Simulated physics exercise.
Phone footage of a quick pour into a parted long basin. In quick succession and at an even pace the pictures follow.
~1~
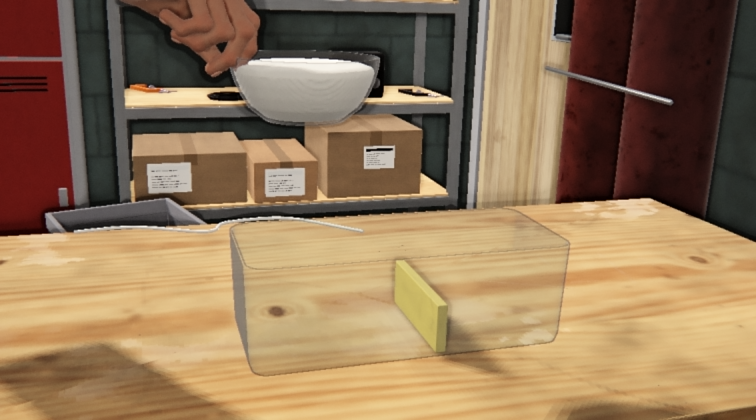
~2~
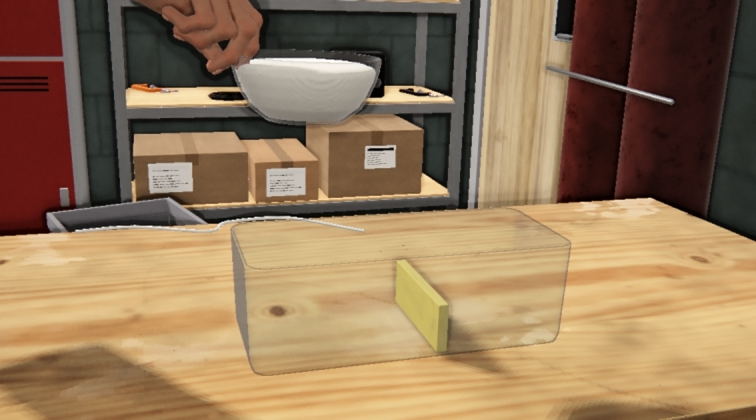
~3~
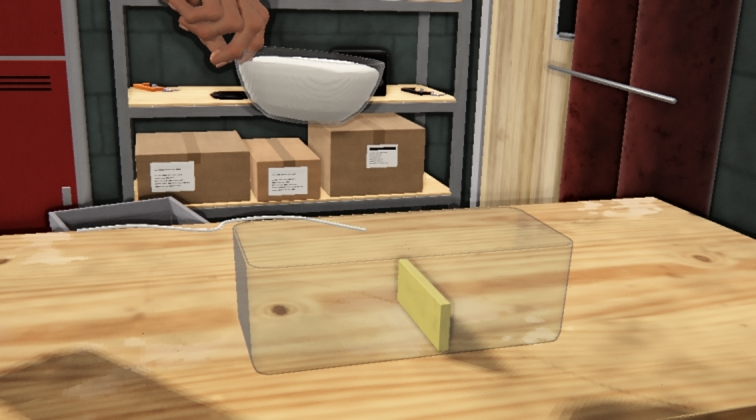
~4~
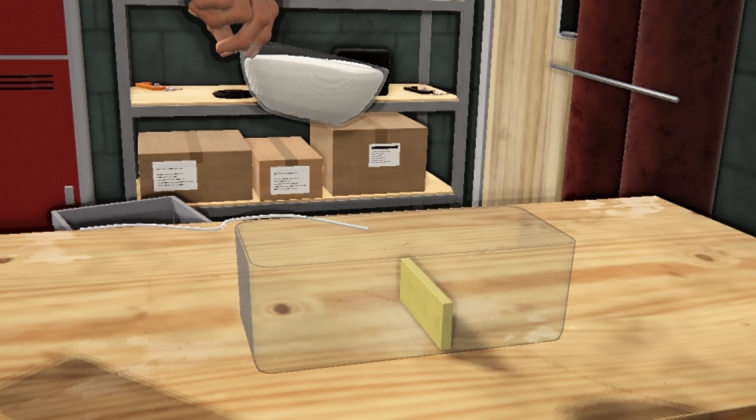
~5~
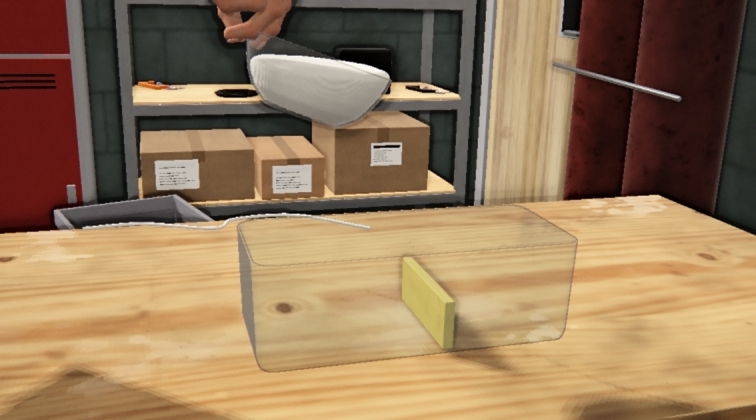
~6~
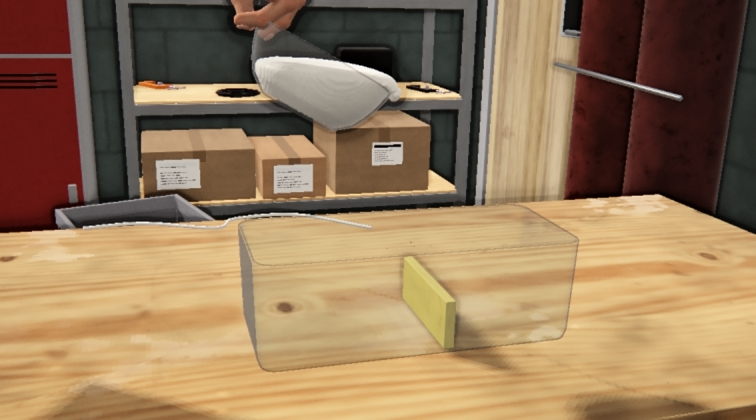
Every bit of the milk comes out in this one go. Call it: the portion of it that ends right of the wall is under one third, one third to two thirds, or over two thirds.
One third to two thirds.
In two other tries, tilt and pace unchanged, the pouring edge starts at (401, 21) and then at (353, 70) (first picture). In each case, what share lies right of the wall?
Roughly 80 percent on the first try and 20 percent on the second.
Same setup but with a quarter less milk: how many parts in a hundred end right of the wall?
40 per cent.
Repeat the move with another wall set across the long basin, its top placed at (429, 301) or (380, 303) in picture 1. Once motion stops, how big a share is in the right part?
40 %, then 85 %.
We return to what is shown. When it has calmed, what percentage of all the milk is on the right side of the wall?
55 % or thereabouts.
A moment on, the bowl is tipped on its side and 18 per cent is still to pour, 6 is left of the wall and 28 right of it.
Next, the bowl is tipped on its side and 1 per cent is still to pour, 37 is left of the wall and 55 right of it.
Then the bowl is tipped on its side and 0 per cent is still to pour, 44 is left of the wall and 55 right of it.
Later the bowl is tipped on its side and 0 per cent is still to pour, 44 is left of the wall and 55 right of it.
Finally, 44 per cent lies left of the wall, 55 right of it and 1 outside.
